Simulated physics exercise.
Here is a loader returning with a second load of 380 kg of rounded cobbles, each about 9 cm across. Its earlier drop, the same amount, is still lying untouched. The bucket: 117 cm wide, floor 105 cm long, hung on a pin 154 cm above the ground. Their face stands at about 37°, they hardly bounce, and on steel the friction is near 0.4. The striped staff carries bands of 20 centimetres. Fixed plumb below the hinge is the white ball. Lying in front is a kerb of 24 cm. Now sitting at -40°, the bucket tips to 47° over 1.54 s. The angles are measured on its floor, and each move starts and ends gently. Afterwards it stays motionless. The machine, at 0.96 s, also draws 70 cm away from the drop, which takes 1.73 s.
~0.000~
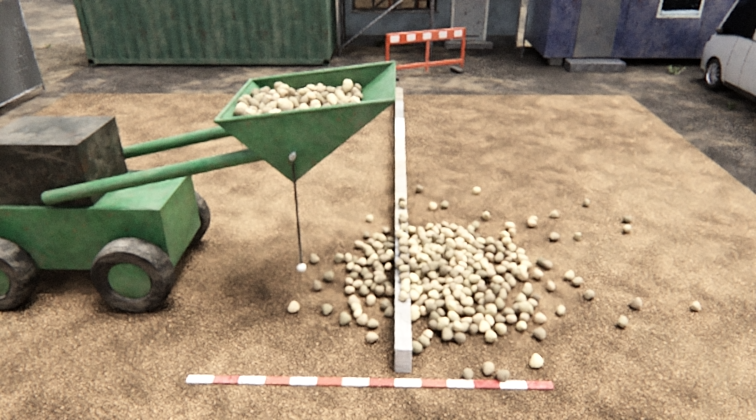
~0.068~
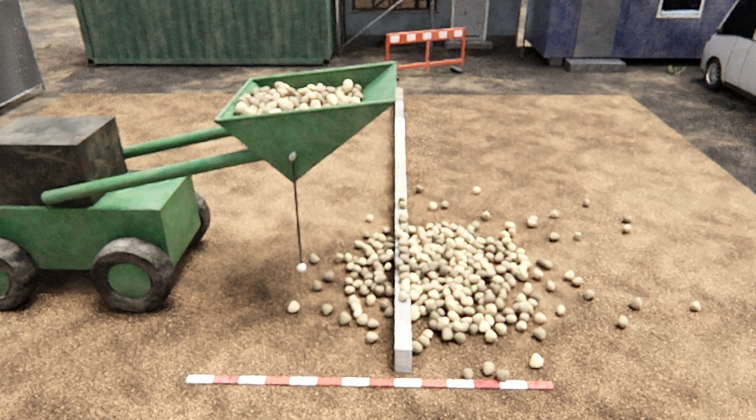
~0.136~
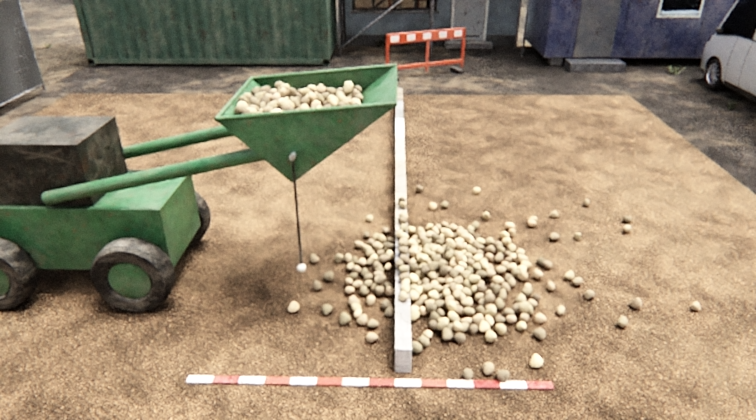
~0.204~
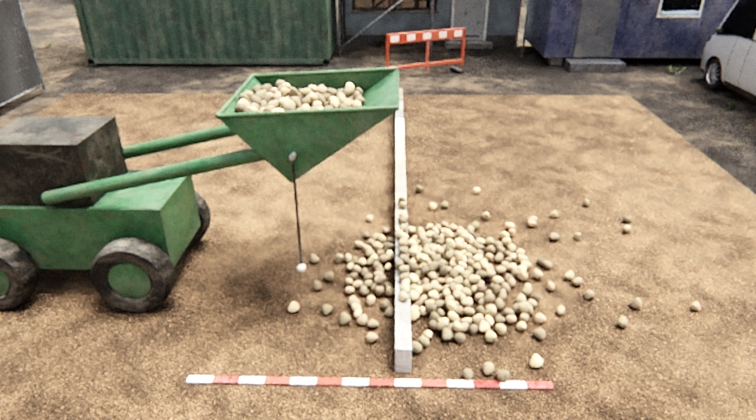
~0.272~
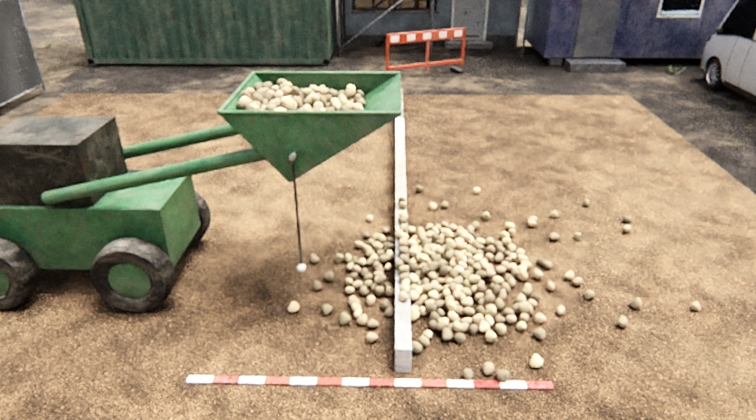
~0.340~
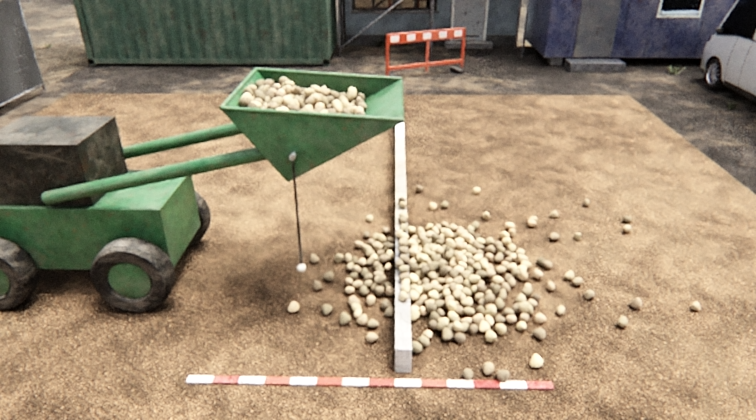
Green loader's raised bucket of pale round stones tilting slowly forward, its right lip lowering above a scattered stone pile straddling a white kerb.
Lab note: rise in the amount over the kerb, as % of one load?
Approximately 16 %.
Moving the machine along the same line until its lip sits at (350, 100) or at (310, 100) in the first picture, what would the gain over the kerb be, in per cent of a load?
Some 0 percent, and then 0 percent.
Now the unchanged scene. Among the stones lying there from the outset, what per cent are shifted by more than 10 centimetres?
I'd say roughly 10 per cent of them.
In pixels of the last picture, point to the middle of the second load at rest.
I'd say close to (373, 268).
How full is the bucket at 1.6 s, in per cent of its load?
Close to 15 in a hundred.
After 1.2 s the floor is at 34°; in per cent of one load, 99 in the bucket, 21 on this side of the kerb, 80 over the kerb; the foremost stones are at (613, 248).
After 1.6 s the floor is at 47°; in per cent of one load, 16 in the bucket, 94 on this side of the kerb, 90 over the kerb; the foremost stones are at (613, 248).
After 3.1 s the floor is at 47°; in per cent of one load, 0 in the bucket, 104 on this side of the kerb, 96 over the kerb; the foremost stones are at (613, 248).
After 5.8 s the floor is at 47°; in per cent of one load, 0 in the bucket, 104 on this side of the kerb, 96 over the kerb; the foremost stones are at (613, 248). Net gain over the kerb, 16.
